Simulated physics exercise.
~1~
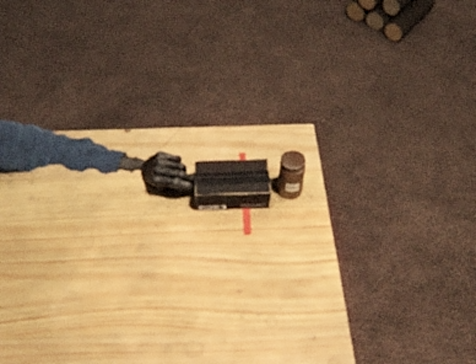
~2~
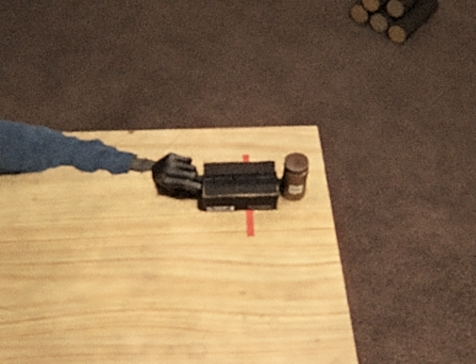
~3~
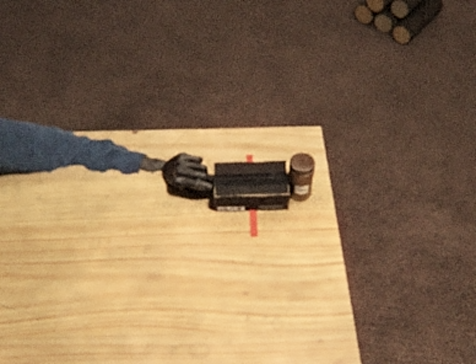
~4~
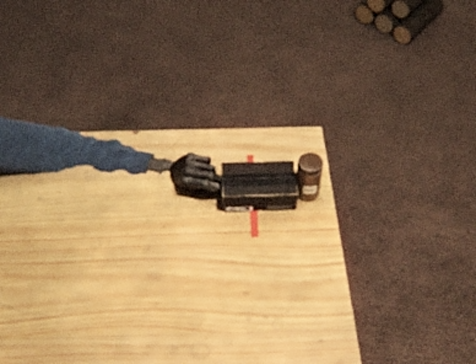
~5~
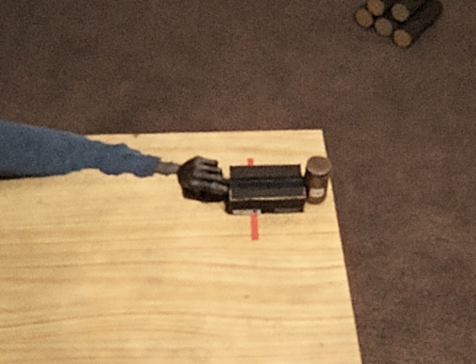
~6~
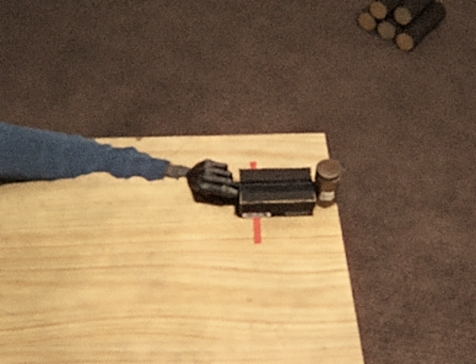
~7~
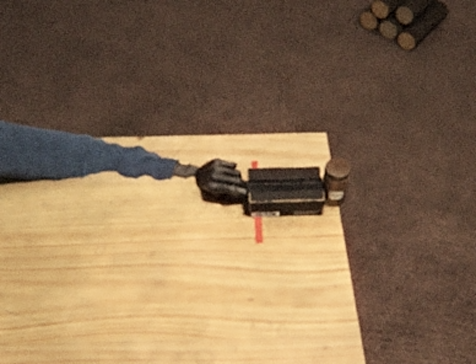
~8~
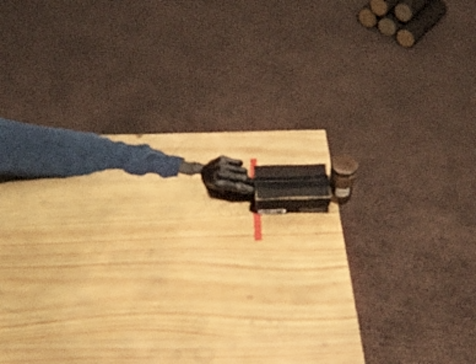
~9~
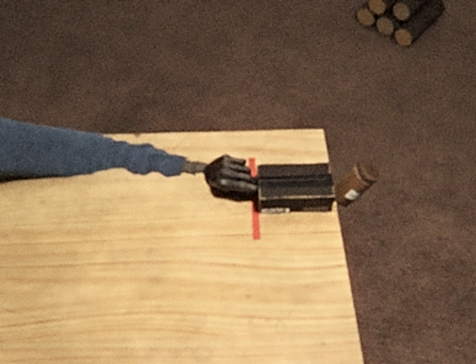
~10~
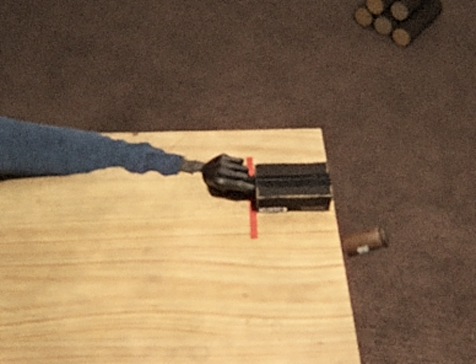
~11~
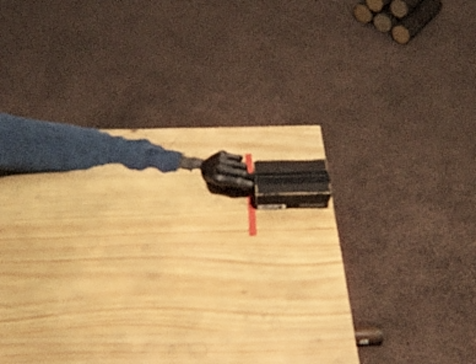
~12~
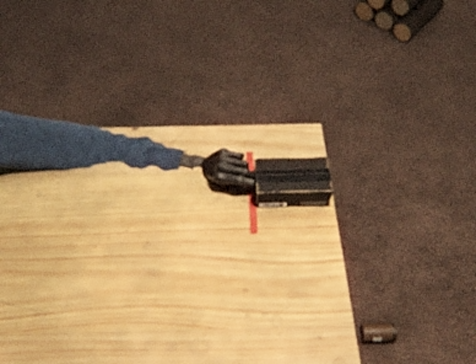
At the start, a dark hand on a blue-sleeved arm rests against a black box on a pale wooden table, with a small brown jar standing upright just beyond it near the right edge. The hand slowly pushes the box to the right across a strip of red tape, and the jar slides along ahead of it. At the table's edge the jar leans outward, then tips over and drops off the side. The hand and box stop with the box still on the table. The jar ends lying on its side on the brown carpet below.
